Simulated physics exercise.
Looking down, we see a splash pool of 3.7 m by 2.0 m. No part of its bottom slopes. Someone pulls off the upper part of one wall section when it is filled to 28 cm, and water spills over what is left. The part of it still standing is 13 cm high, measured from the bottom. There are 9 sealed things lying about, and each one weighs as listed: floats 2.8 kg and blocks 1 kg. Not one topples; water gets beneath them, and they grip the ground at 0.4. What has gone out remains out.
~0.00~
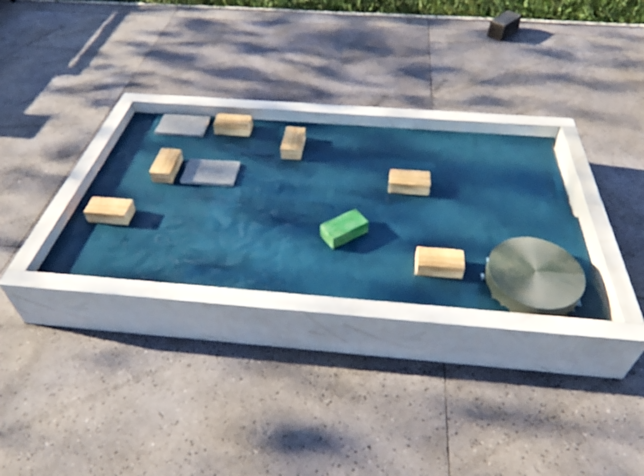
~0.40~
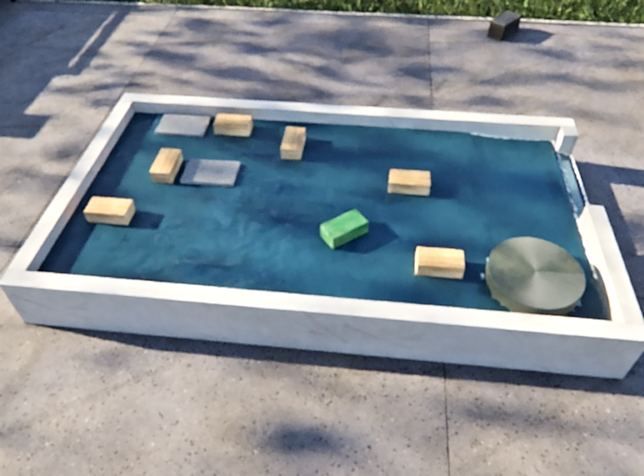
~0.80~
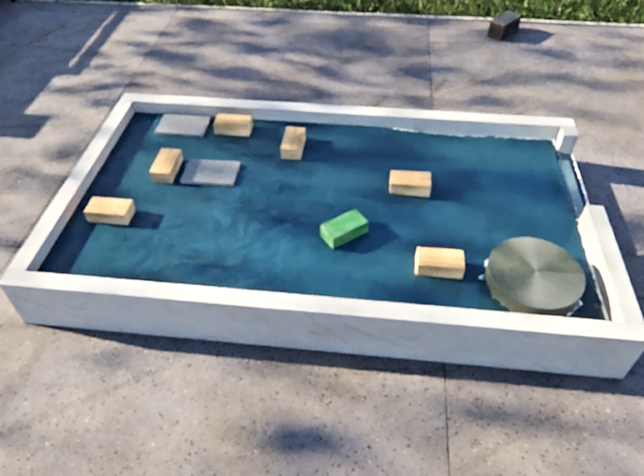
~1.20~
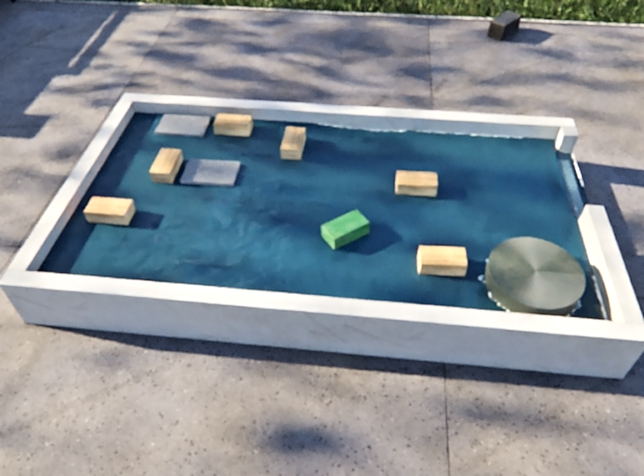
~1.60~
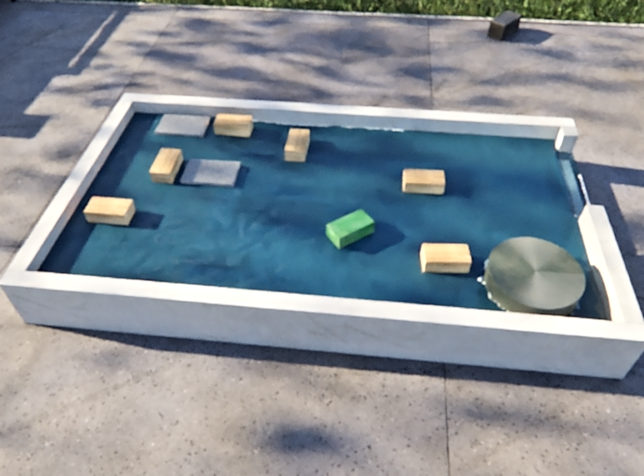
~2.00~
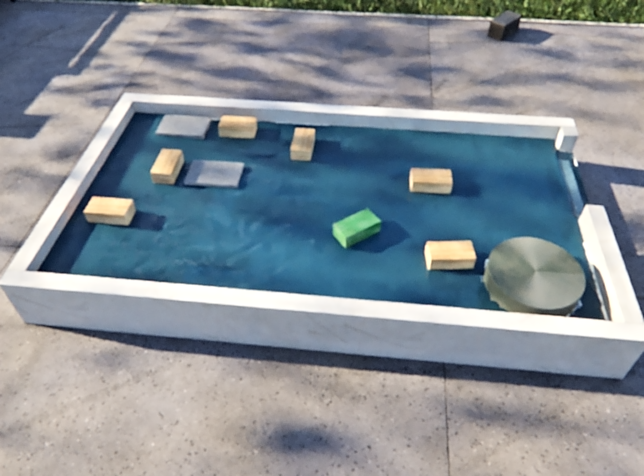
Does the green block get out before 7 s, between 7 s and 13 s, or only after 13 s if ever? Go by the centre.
It gets away after the last check or never.
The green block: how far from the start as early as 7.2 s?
Roughly 40 centimetres by that point.
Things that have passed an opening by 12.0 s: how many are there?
I count 1.
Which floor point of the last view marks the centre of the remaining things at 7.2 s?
Mean position: Approximately (307, 200).
After 3.2 s the green block is near (376, 223), 0.2 m from its start, afloat; 0 of 9 are out; 9 afloat.
After 7.2 s the green block is near (405, 217), 0.4 m from its start, afloat; 0 of 9 are out; 9 afloat.
After 12.0 s the green block is near (440, 208), 0.7 m from its start, afloat; 1 of 9 are out; 8 afloat.
After 16.0 s the green block is near (473, 199), 1.0 m from its start, afloat; 2 of 9 are out; 7 afloat.
